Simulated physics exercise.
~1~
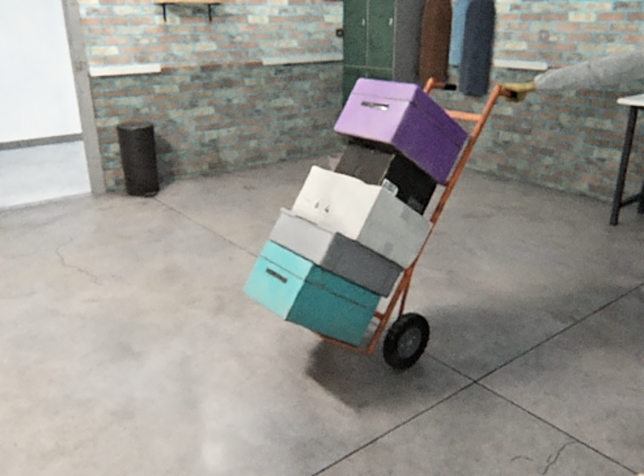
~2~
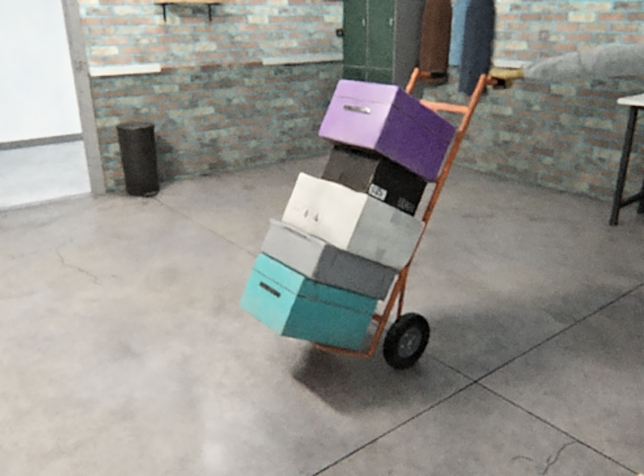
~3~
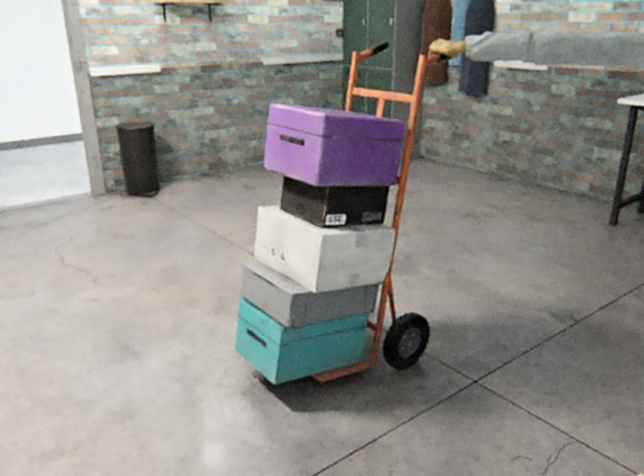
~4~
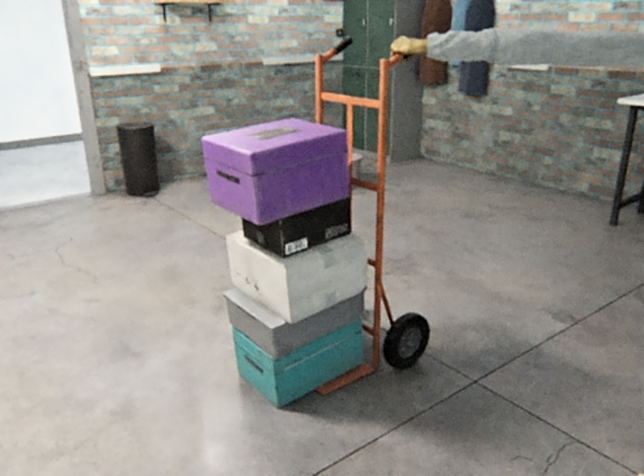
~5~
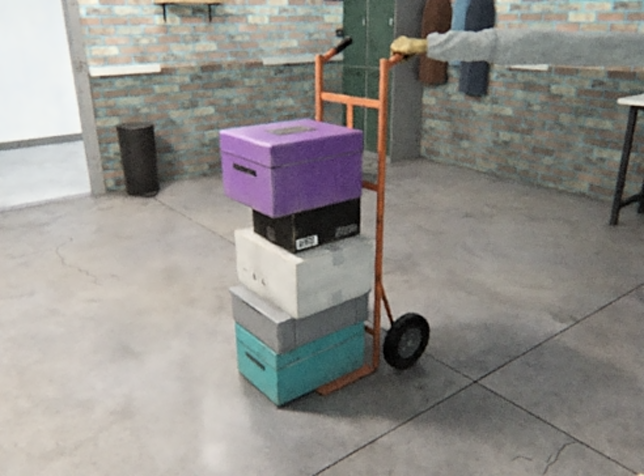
The footage shows a gloved hand swinging an orange sack truck from a backward lean to upright, carrying five stacked boxes with a purple one on top. The upper boxes tip forward as it stops, then settle back, leaving the stack standing on the truck.
